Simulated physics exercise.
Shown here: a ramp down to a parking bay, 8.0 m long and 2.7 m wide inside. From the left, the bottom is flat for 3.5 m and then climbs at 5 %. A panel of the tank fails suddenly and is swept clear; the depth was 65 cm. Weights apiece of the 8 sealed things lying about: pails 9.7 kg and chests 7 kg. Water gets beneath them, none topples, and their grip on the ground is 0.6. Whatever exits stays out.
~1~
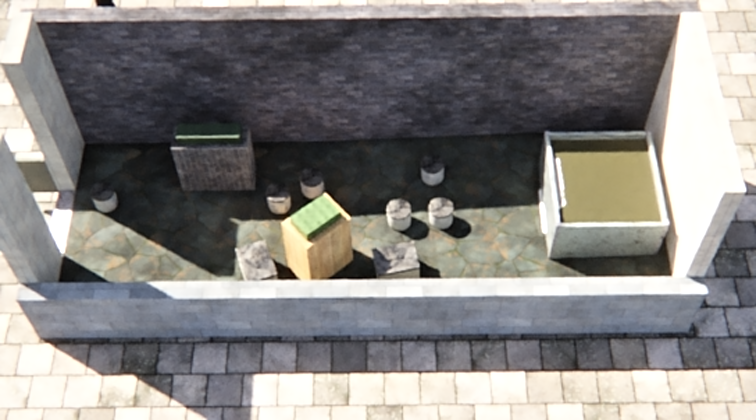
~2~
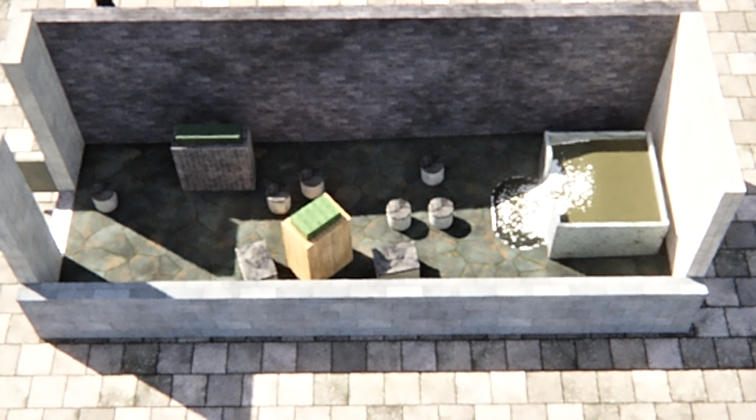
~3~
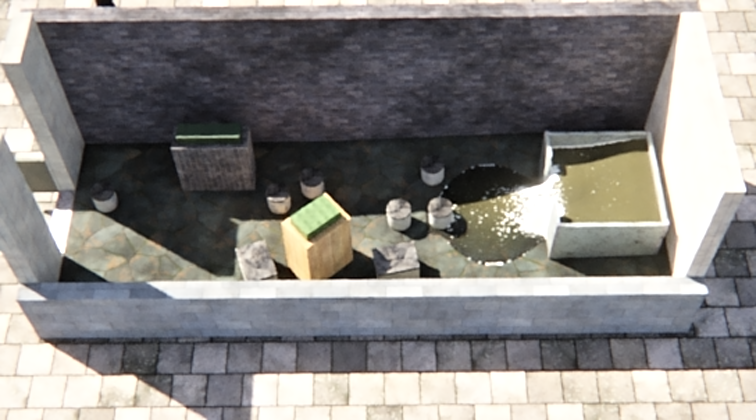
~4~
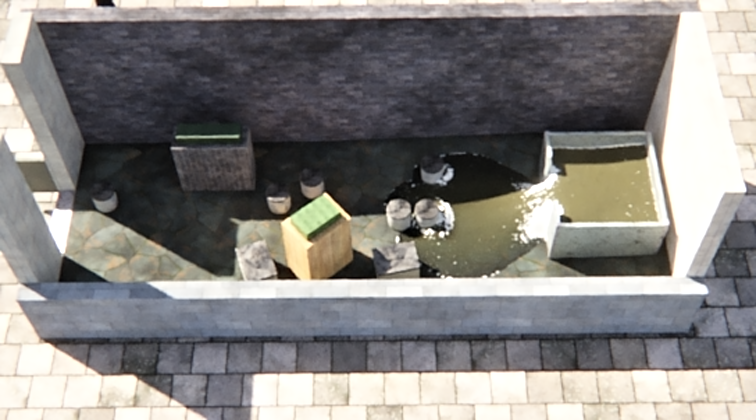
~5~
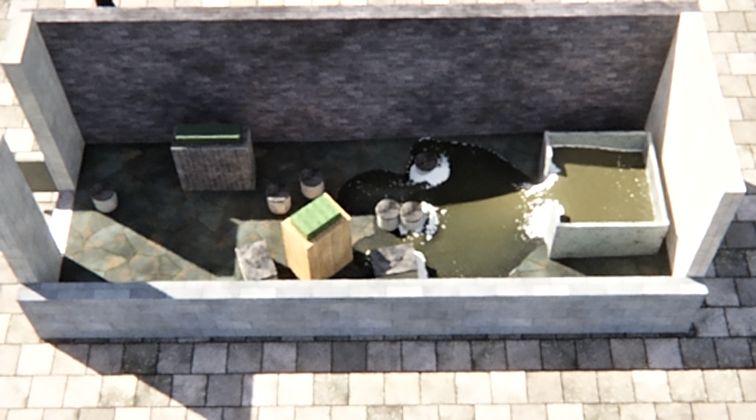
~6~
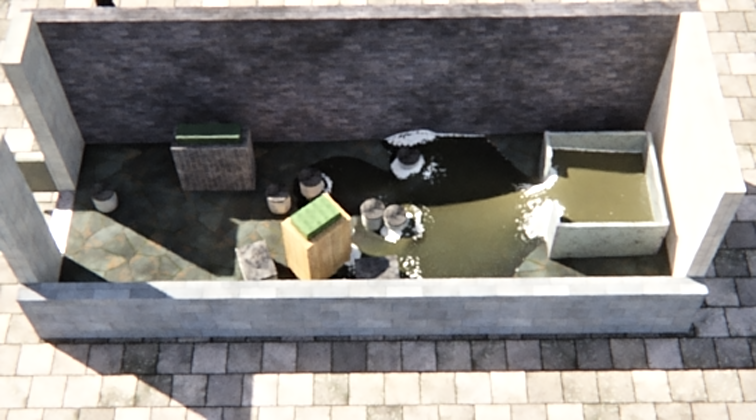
In a walled bay, murky water bursts from a tank and pushes several pails left.
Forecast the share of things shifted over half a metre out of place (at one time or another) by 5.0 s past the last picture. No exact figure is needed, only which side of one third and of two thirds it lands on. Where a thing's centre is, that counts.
I'd say two thirds and up.
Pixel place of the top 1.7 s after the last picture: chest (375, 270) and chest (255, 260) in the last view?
Near (345, 271) and (173, 226).
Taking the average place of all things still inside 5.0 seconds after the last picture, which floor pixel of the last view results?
They average out to somewhere around (192, 220).
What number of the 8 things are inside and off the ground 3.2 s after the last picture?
At that moment 1.
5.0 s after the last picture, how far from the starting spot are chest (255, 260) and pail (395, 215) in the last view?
Going in turn, the first is gone out while the second sits 250 cm off.
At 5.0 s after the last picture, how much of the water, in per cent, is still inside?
88 % or so.
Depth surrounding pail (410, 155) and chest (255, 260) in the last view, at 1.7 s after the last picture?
First roughly 15 cm, second roughly 6 cm.
Then, 0.4 s after the last picture 4 of 8 are over 50 cm from their spots; 1 afloat.
Then, 1.7 s after the last picture 7 of 8 are over 50 cm from their spots; 5 afloat.
Then, 3.2 s after the last picture 7 of 8 are over 50 cm from their spots; 1 afloat.
Then, 5.0 s after the last picture 7 of 8 are over 50 cm from their spots, and 7 have been at some point; 1 afloat.
